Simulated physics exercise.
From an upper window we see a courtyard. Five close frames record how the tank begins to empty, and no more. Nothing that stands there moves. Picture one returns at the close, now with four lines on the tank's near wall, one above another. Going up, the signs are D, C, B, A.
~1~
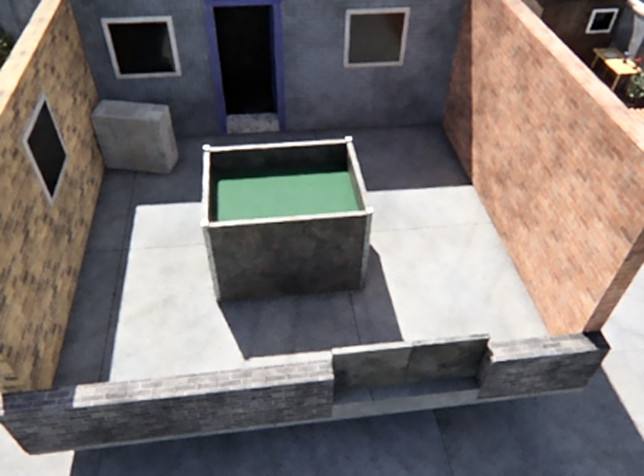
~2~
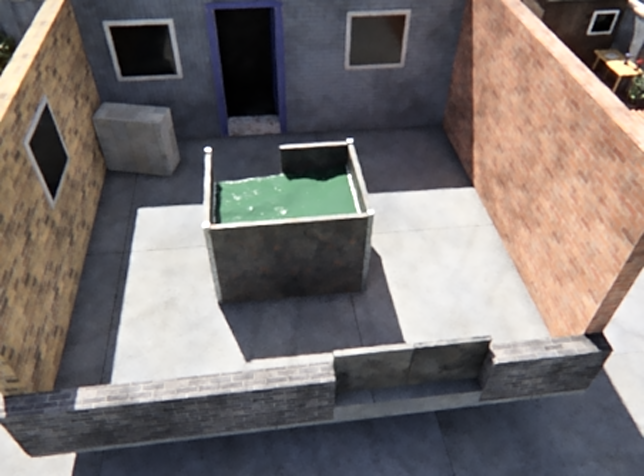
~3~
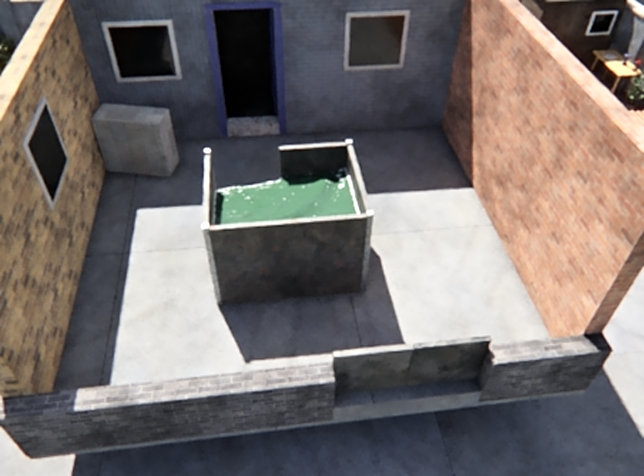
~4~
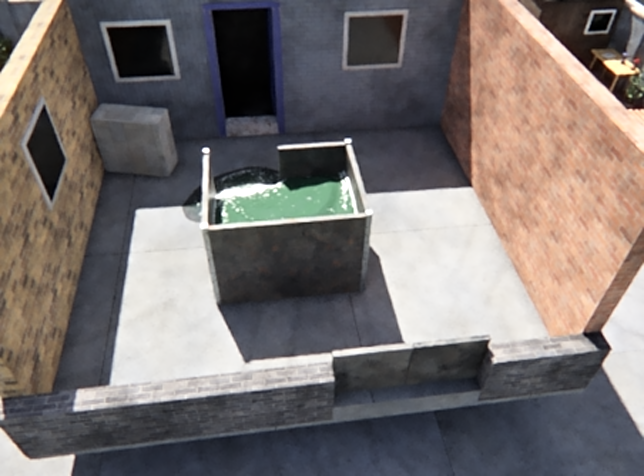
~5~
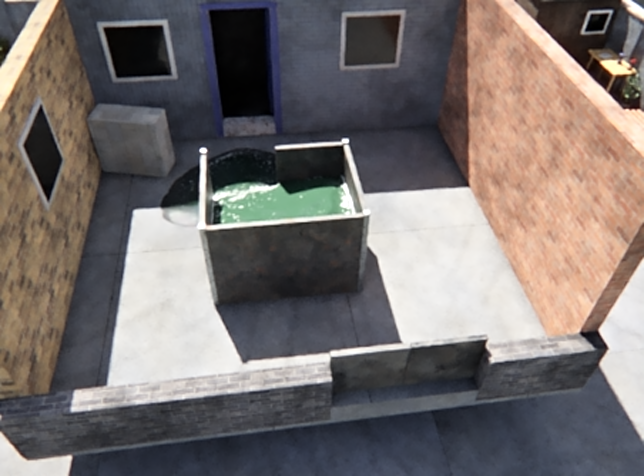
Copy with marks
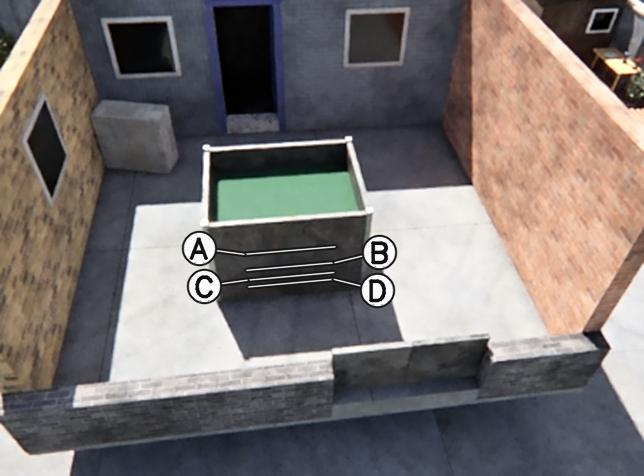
At first, green water lies still in a square tank in the middle of a walled courtyard, seen from above. Then part of the tank's back wall is gone and the water's surface ripples and churns. A dark, wet patch appears behind the tank and spreads over the ground to its left.
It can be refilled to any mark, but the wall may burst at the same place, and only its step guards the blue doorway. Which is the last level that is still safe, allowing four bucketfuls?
The limit is B.
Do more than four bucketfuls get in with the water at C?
No, that is safe.
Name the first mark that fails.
A it is.
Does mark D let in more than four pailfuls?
No, that is safe.
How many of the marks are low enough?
Three of the four.
In white, A at (290, 250); B at (290, 266); C at (291, 276); D at (291, 283); from the bottom up D, C, B, A.
If A is chosen, about 11 bucketfuls get in.
If B is chosen, a bucket or two gets in.
If C is chosen, nothing gets over.
If D is chosen, nothing gets over.
